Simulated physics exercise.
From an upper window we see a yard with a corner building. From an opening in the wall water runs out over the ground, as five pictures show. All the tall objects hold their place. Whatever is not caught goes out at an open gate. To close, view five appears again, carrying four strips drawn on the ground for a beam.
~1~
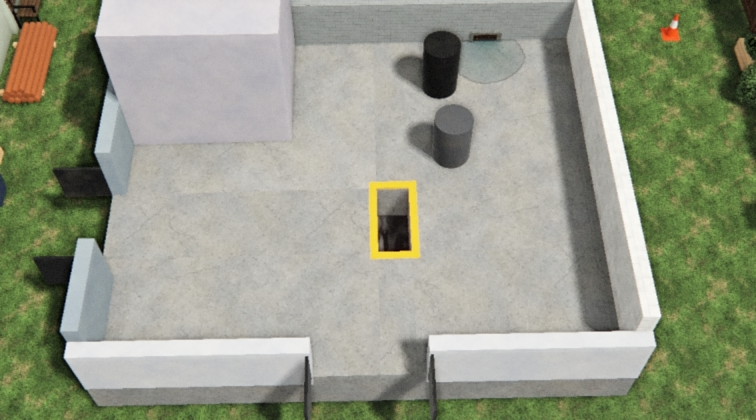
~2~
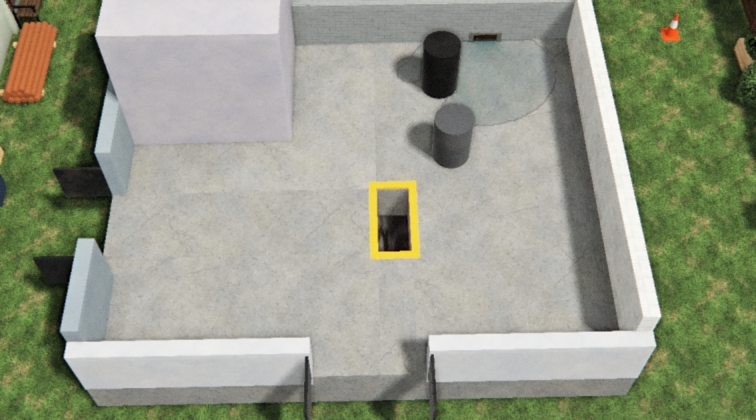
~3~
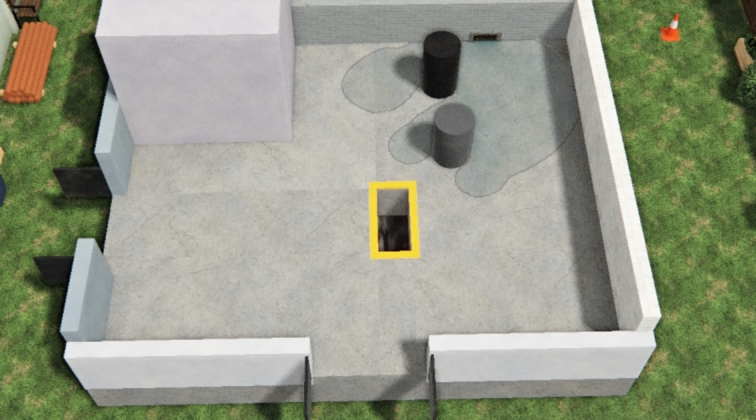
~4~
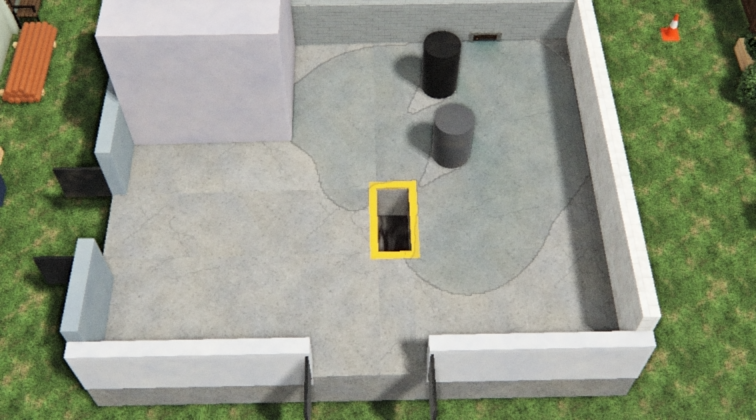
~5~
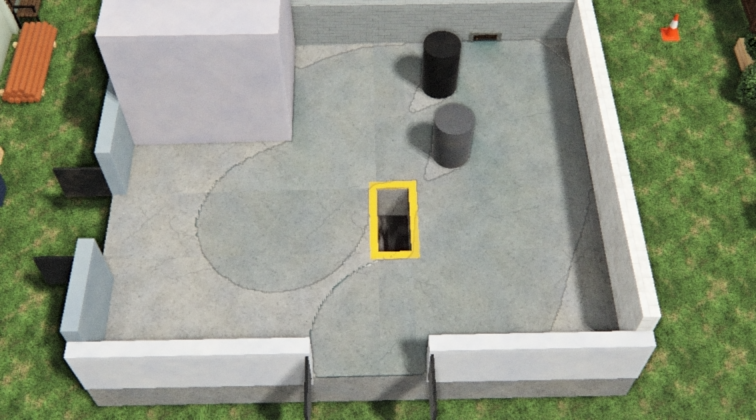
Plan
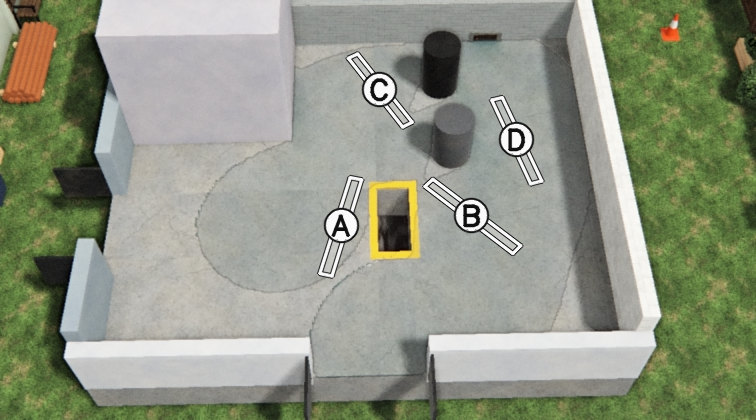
At the start, a small patch of water lies beside an outlet in the back wall of a walled yard. It widens past two dark cylinders, which stay put, then reaches the yellow-edged drain. By the end it covers most of the ground, reaching the front opening and curving toward the left.
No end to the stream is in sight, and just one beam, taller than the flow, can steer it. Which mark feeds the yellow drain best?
Take C.
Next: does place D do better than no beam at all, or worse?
It is worse.
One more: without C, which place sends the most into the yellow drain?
The answer is A.
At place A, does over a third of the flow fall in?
No.
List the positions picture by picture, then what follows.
Outfall at (485, 36); yellow drain at (394, 219); open gate at (120, 235); open gate at (370, 361); water covers 3 % of the ground and shows as far out as (493, 77); yellow drain still dry.
Water covers 9 % of the ground and shows as far out as (514, 118); yellow drain still dry.
Water covers 20 % of the ground and shows as far out as (480, 187); yellow drain still dry.
Water covers 40 % of the ground and shows as far out as (464, 286); yellow drain taking water.
Water covers 63 % of the ground and shows as far out as (232, 279); yellow drain taking water.
On the marked copy, A from (325, 274) to (355, 178); B from (428, 182) to (516, 249); C from (352, 56) to (407, 124); D from (496, 98) to (536, 182).
With A, about 14 % of the stream runs into the yellow drain, about 82 % out by the gates.
With B, about 8 % of the stream runs into the yellow drain, about 89 % out by the gates.
With C, about 21 % of the stream runs into the yellow drain, about 72 % out by the gates.
With D, about 9 % of the stream runs into the yellow drain, about 88 % out by the gates.
